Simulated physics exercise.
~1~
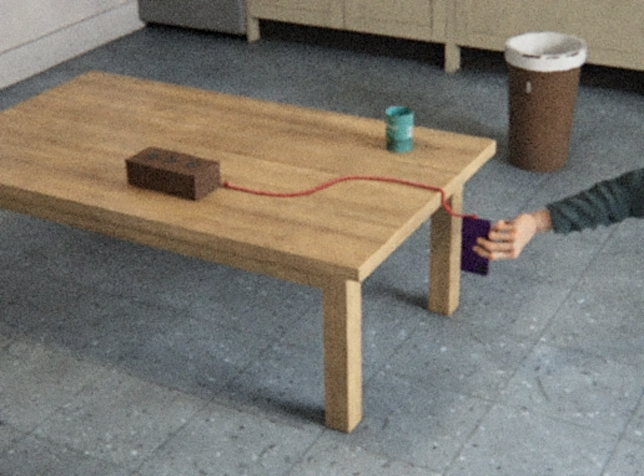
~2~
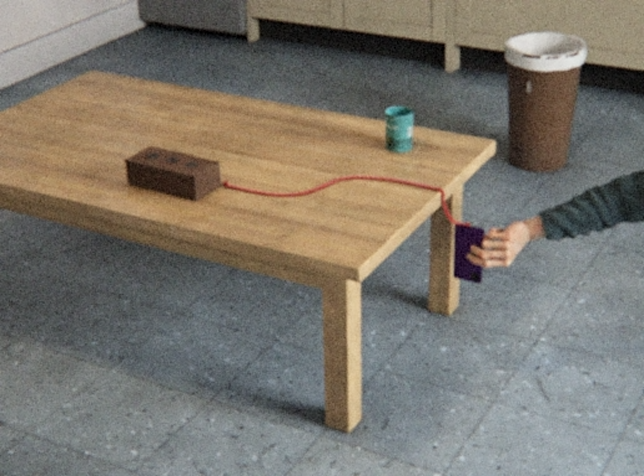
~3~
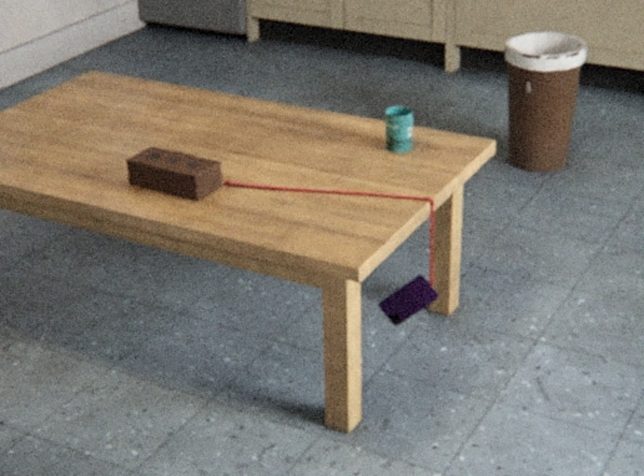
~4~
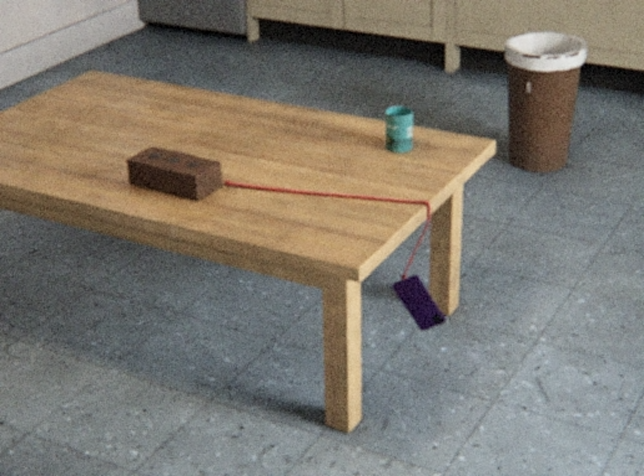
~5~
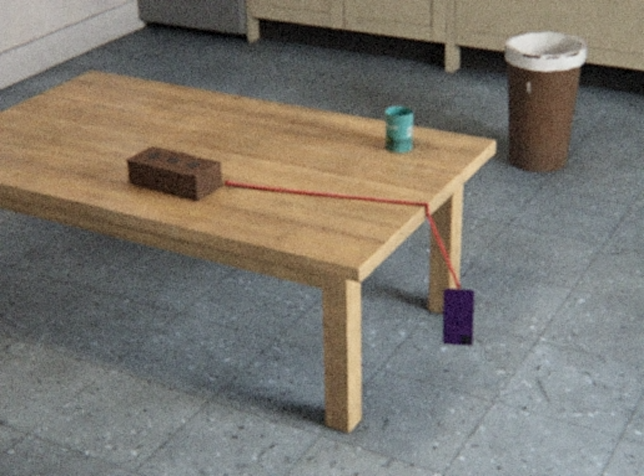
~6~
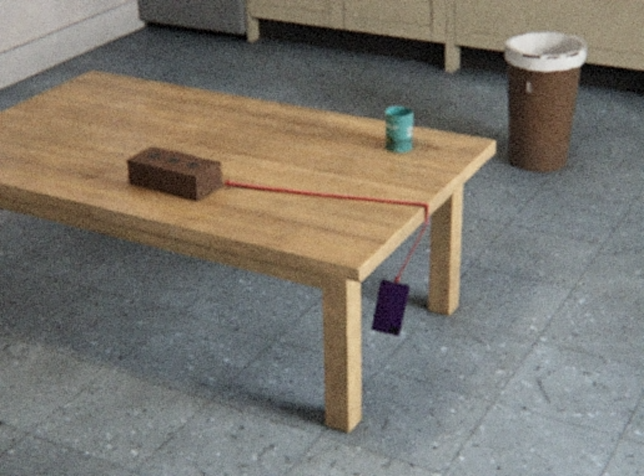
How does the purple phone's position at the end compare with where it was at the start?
It starts in the hand just beyond the table's right edge, and ends farther left and lower, dangling from the ribbon below the tabletop.
Hand releasing a purple phone tied by red ribbon to a brick on a wooden table, leaving it swinging below the edge.
